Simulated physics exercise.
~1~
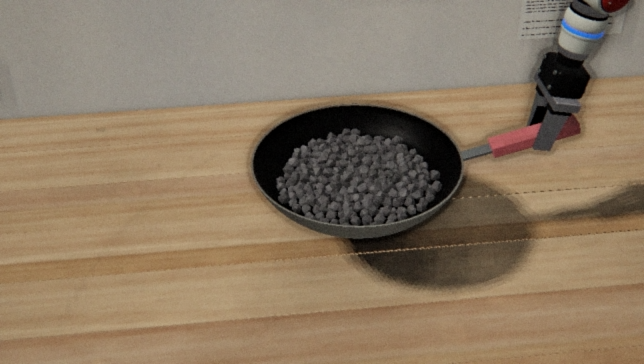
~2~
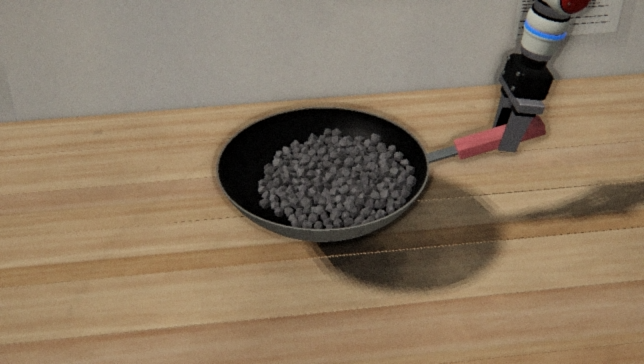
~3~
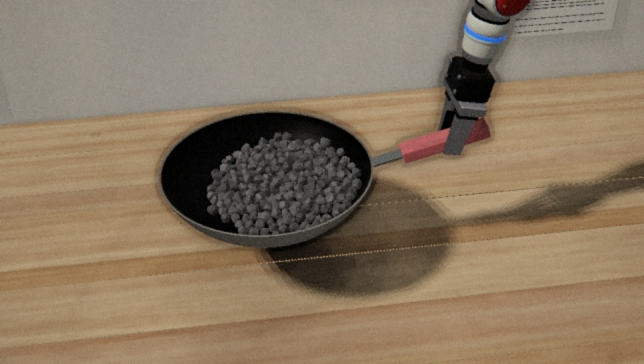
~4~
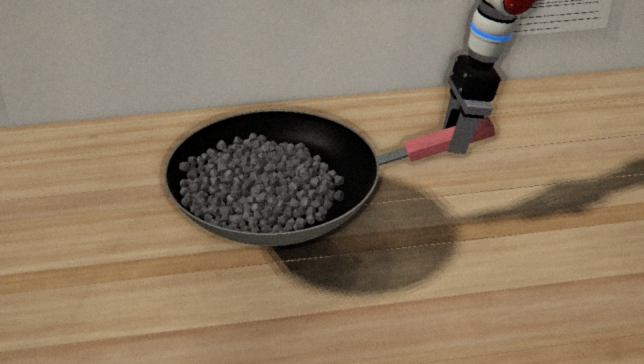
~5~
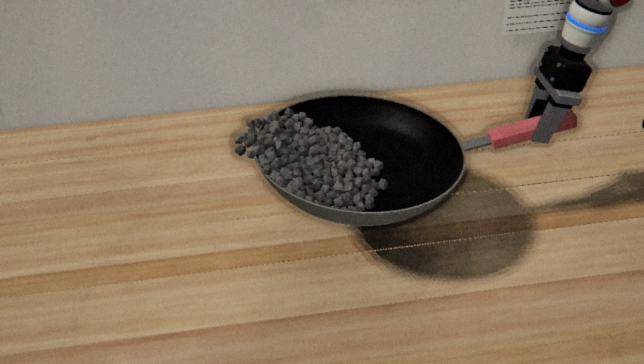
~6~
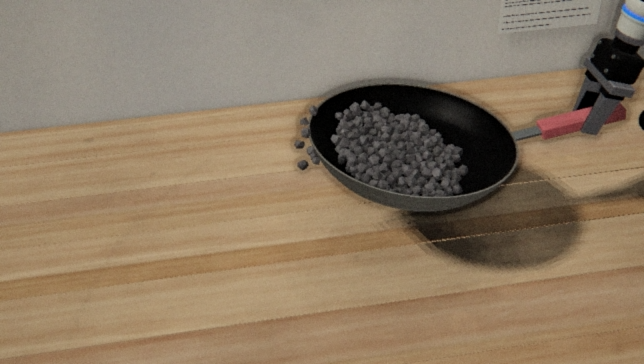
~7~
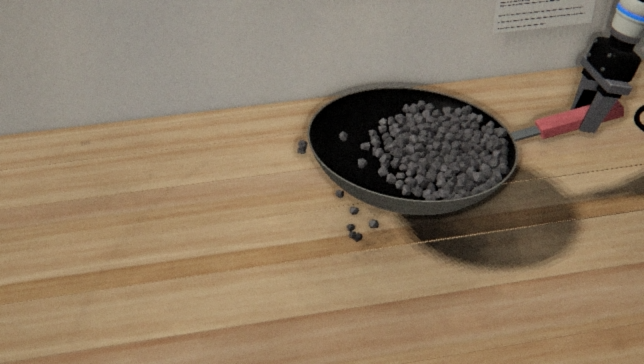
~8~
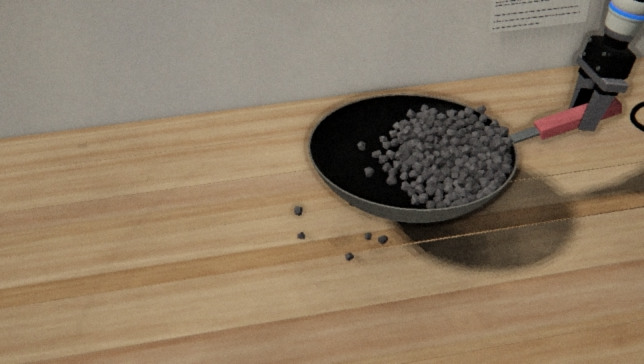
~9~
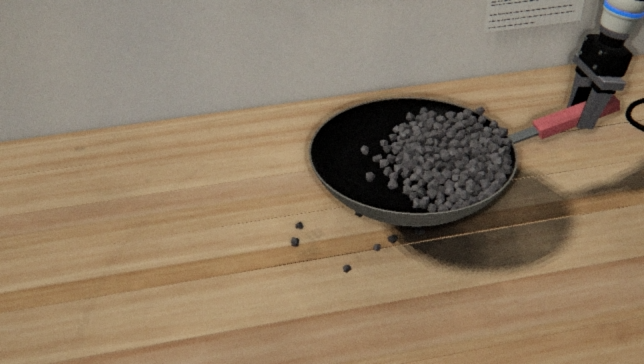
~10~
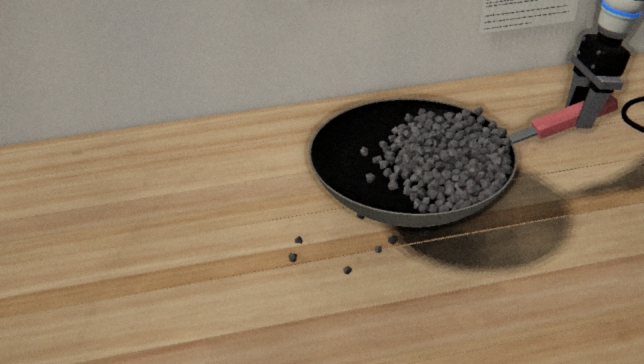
On a pale wooden tabletop against a grey wall, seen from above at an angle, a robot gripper at the right holds a black frying pan by its red handle. A heap of small dark grey pebbles fills the middle of the pan. The gripper carries the pan left, then swings it back to the right, and the pebbles pile against the left rim, a few spilling over. The heap then slides back toward the handle as the pan stops. The pan ends still, most pebbles bunched at its right side, with a handful scattered on the table.
